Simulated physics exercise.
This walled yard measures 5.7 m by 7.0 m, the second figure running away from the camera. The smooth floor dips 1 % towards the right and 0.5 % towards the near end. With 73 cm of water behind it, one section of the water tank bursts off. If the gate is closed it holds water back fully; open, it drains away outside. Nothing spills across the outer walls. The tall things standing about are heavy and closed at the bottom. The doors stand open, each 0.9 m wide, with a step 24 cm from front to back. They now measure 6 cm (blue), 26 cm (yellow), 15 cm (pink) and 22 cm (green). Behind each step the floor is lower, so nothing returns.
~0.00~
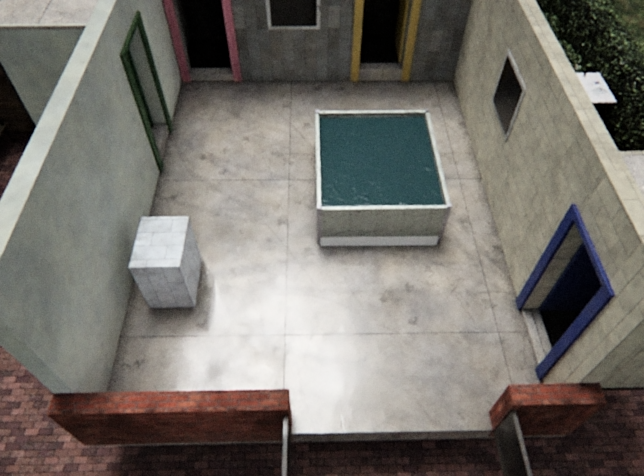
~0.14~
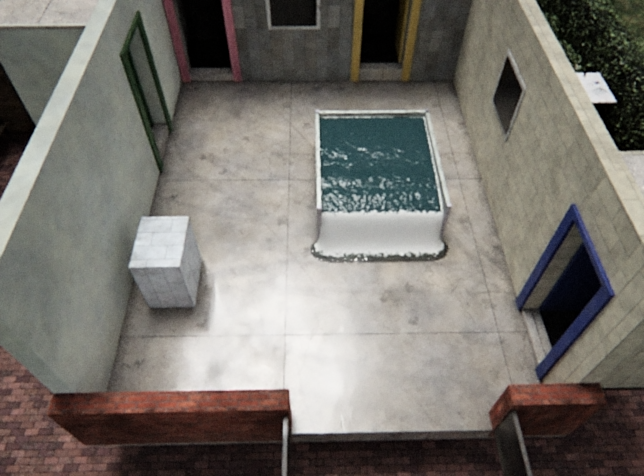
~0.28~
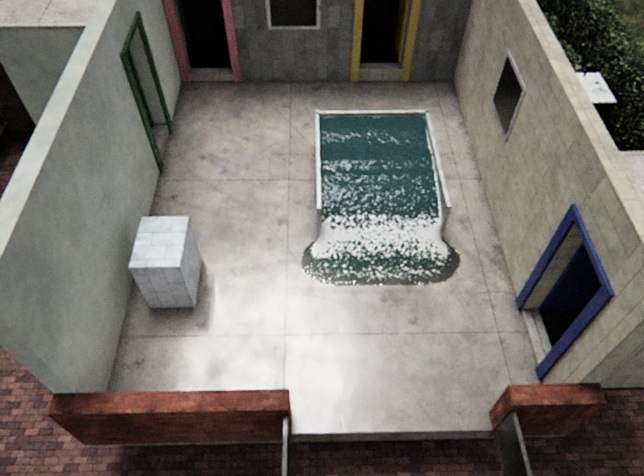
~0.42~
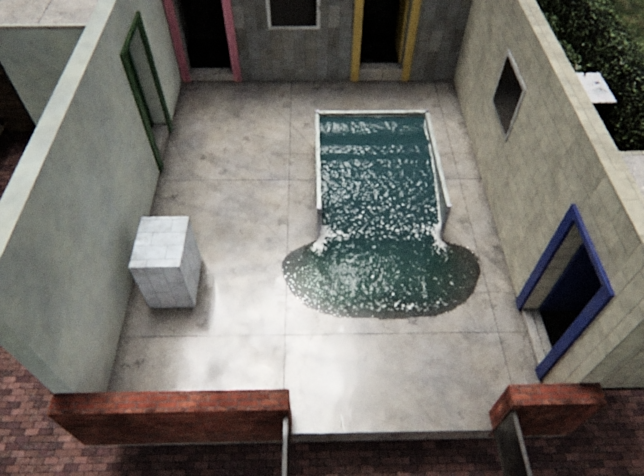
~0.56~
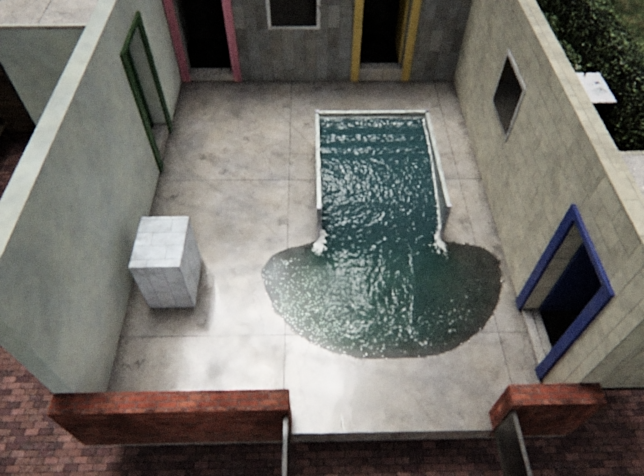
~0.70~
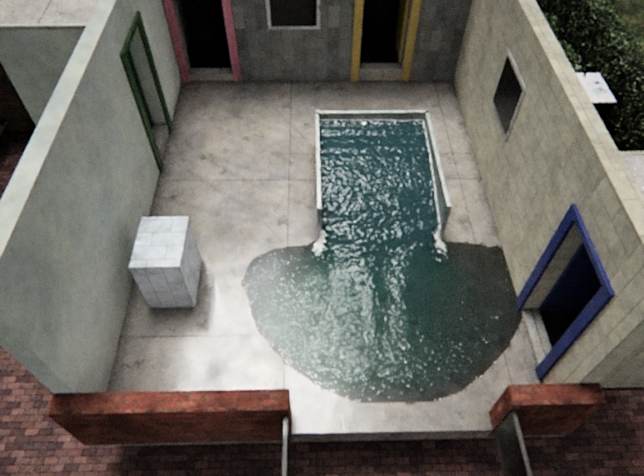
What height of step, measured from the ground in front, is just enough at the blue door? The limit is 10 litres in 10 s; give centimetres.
It would have to be roughly 20 cm high.
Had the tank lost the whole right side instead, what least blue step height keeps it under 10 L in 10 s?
Then roughly 11.5 cm.
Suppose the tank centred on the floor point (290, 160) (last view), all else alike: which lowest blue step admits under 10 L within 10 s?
About 11.0 cm.
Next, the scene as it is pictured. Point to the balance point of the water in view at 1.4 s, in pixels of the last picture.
Near (378, 239).
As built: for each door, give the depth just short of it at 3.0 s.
In cm: Blue 19, yellow 0, pink 0, green 0.
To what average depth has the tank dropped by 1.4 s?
About 37 cm.
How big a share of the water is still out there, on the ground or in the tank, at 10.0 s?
Some 28 per cent remains.
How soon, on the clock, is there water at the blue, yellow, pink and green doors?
Blue 0.8 s, yellow not within the 10 s, pink 7.0 s, green 4.5 s.
After 1.4 s water covers 30 % of the floor, deepest (36 cm) near (542, 409); 13 cm at the blue door, 2 litres in over its 6 cm step.
After 3.0 s water covers 35 % of the floor, deepest (24 cm) near (116, 417); 19 cm at the blue door, 87 litres in over its 6 cm step.
After 10.0 s water covers 60 % of the floor, deepest (8 cm) near (542, 409); 7 cm at the blue door, 190 litres in over its 6 cm step.
At the blue door as built, the water arrived by 0.8 s and peaked near 21 cm at 2.6 s.
With a step of 18.5 cm, 15 litres would have come in within the 10 s; with 25 cm, 3 litres. So under 10 litres takes about 20 cm.
